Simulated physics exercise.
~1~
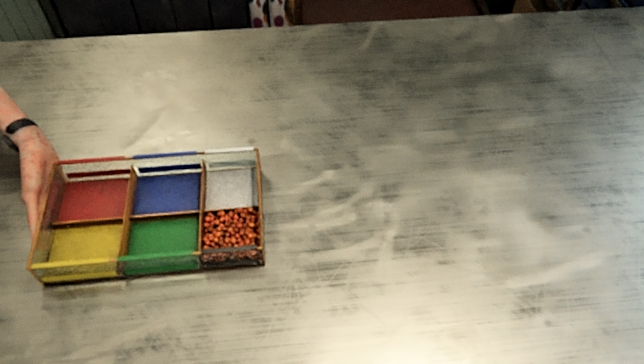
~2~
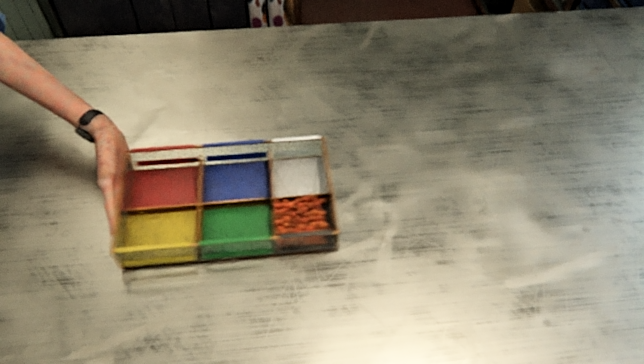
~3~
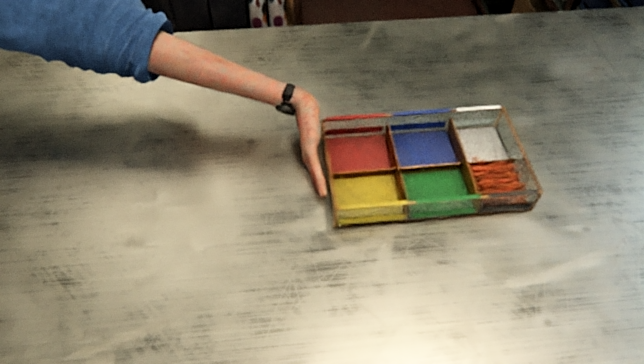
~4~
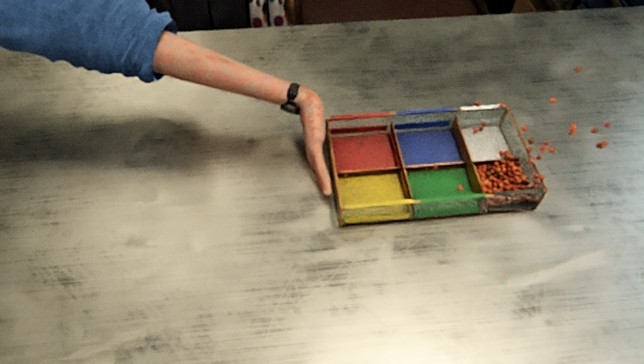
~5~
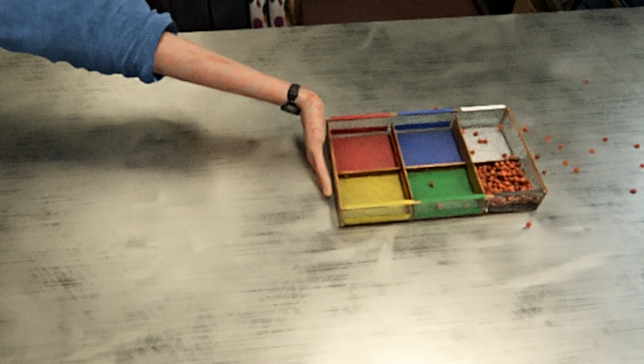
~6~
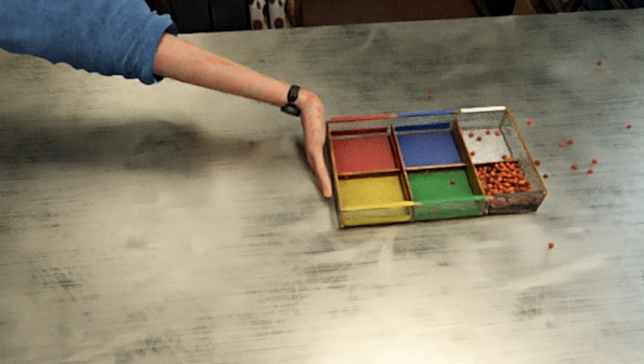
A hand pushes a divided tray right and stops, scattering some orange pellets onto the table.
